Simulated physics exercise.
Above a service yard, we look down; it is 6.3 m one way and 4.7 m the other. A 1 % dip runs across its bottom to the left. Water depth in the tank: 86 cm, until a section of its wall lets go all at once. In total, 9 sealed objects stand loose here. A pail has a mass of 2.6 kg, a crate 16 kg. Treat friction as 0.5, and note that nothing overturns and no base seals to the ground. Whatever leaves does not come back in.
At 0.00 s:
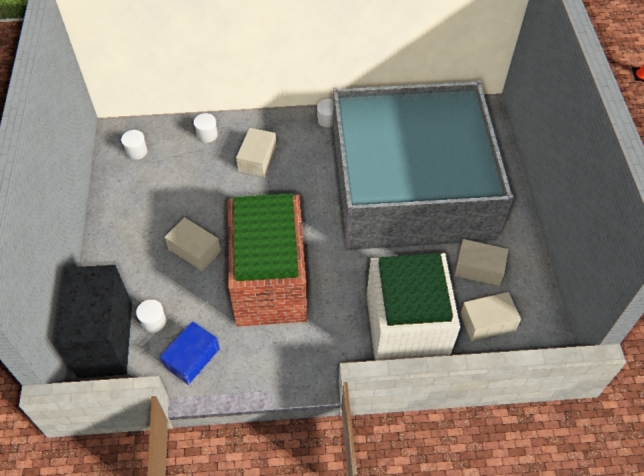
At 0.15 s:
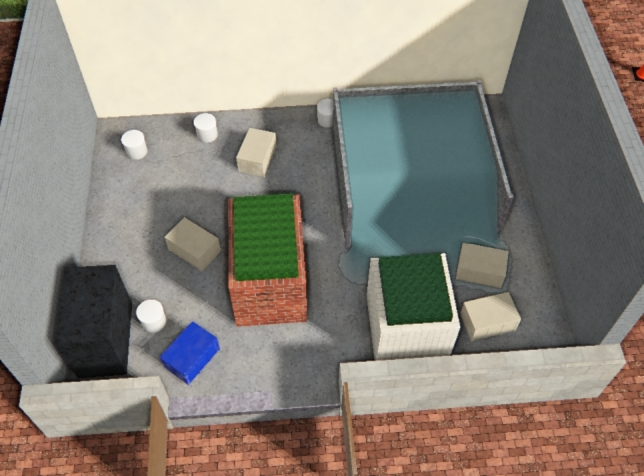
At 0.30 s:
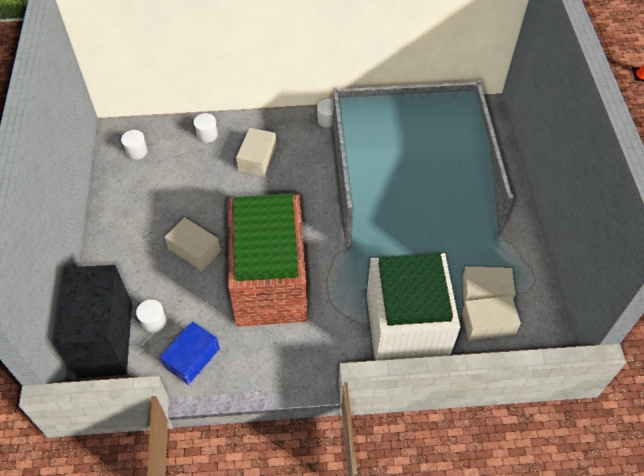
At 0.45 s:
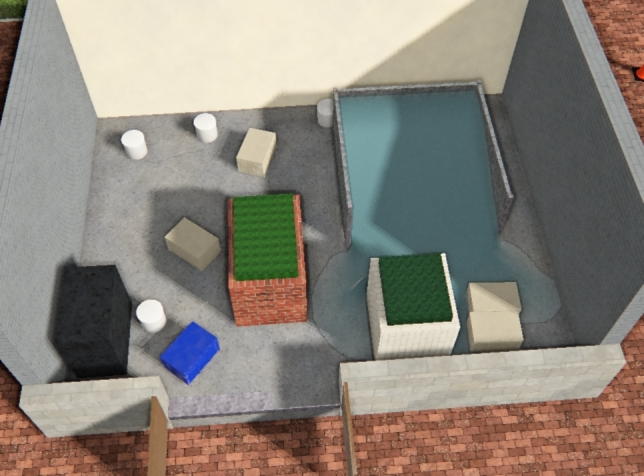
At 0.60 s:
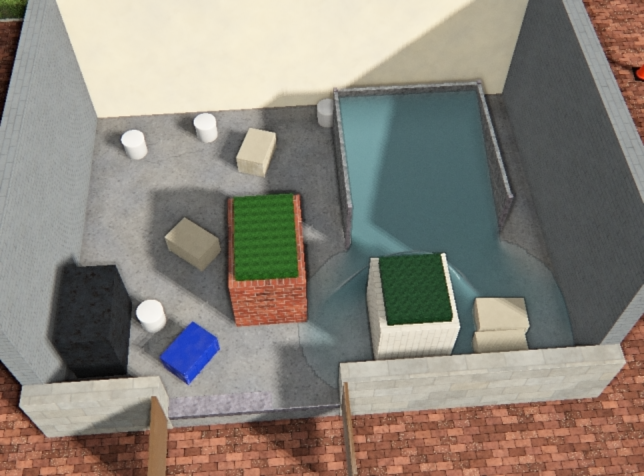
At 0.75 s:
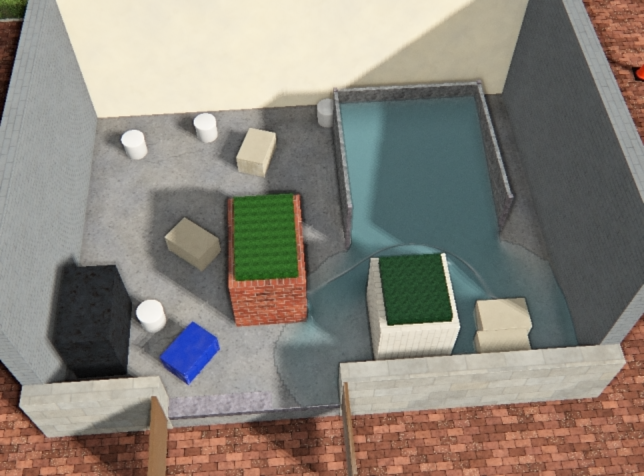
In this clip, the front wall of a raised water tank disappears and water spreads over the gray yard floor around a white, green-topped block, pushing two beige boxes together toward the low front wall while the other objects stay put.
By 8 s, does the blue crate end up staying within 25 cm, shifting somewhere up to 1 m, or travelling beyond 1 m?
It shifts up to 1 m.
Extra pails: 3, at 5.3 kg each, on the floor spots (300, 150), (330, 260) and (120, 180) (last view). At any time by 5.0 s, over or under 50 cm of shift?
Result, in listed order: Exceeded / exceeded / not exceeded.
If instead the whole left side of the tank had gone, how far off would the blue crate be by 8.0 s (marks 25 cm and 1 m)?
Result: The blue crate goes a long way.
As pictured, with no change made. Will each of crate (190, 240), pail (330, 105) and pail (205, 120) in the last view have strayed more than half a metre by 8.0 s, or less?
Within, beyond, beyond.
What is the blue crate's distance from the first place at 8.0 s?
About 40 cm.
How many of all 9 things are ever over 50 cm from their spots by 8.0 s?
All told, that gives 6.
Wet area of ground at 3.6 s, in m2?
The covered patch comes to about 20 m2.
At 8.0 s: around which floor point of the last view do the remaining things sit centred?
Around (197, 265).
After 1.6 s the blue crate is near (189, 347), 0.0 m from its start, aground; 0 of 9 are out; 2 afloat.
After 3.6 s the blue crate is near (164, 331), 0.4 m from its start, aground; 0 of 9 are out; 3 afloat.
After 5.6 s the blue crate is near (162, 329), 0.4 m from its start, aground; 0 of 9 are out; 4 afloat.
After 8.0 s the blue crate is near (162, 329), 0.4 m from its start, aground; 0 of 9 are out; 7 afloat.
